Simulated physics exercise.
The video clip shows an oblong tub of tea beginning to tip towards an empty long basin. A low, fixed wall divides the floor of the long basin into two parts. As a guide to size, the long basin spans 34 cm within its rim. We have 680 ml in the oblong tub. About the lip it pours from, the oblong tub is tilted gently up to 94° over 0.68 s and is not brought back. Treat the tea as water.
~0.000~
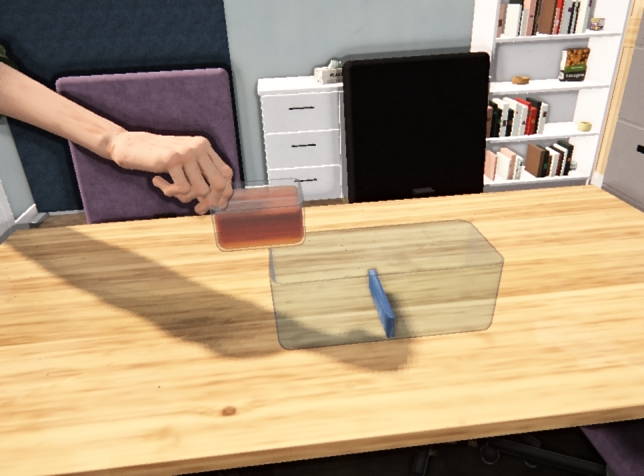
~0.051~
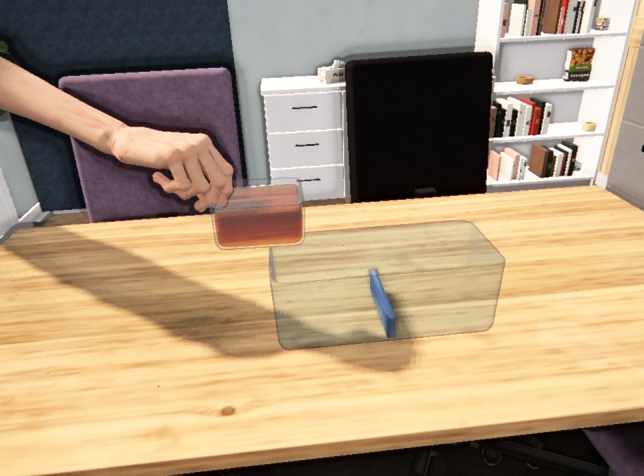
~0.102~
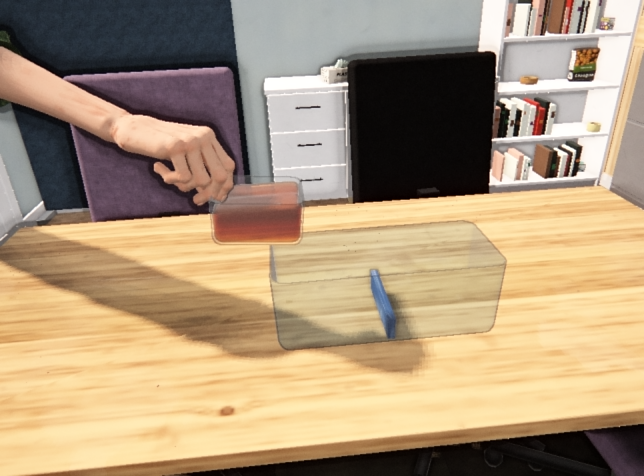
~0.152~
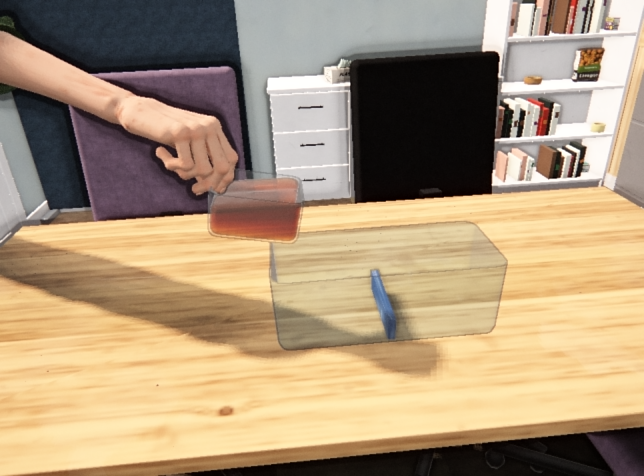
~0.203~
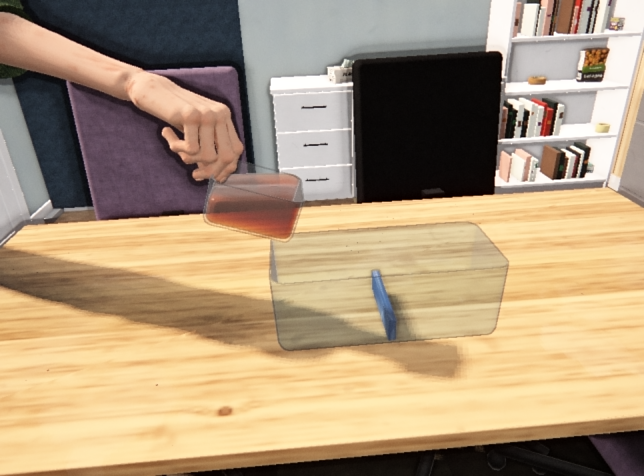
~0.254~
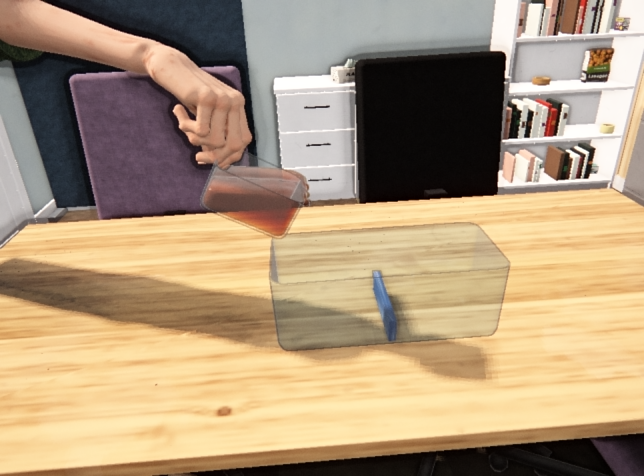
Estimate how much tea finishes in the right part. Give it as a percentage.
I would say 45 per cent.
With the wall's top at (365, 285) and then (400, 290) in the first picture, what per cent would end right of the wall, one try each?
Some 70 in a hundred, then some 10 in a hundred.
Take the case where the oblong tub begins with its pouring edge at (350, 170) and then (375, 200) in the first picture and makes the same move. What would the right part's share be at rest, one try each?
Some 80 and 85 per cent, in that order.
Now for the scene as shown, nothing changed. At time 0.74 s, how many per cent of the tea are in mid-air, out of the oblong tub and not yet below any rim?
Around 10 percent of the liquid.
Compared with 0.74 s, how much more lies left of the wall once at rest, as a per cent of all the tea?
About 16 per cent.
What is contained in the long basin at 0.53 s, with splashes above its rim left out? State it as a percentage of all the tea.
16 %, roughly.
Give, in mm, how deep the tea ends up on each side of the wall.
The left ends up at roughly 14 mm, with the right at roughly 14 mm.
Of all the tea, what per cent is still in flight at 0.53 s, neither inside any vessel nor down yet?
About 50 per cent.
After 0.53 s the tilt is 83° and 34 per cent is still to pour, 17 is left of the wall and 0 right of it.
After 0.74 s the tilt is 94° and 7 per cent is still to pour, 37 is left of the wall and 47 right of it.
After 0.95 s the tilt is 94° and 2 per cent is still to pour, 47 is left of the wall and 45 right of it.
After 1.18 s the tilt is 94° and 1 per cent is still to pour, 51 is left of the wall and 45 right of it.
In the end 53 per cent lies left of the wall, 45 right of it and 2 outside.
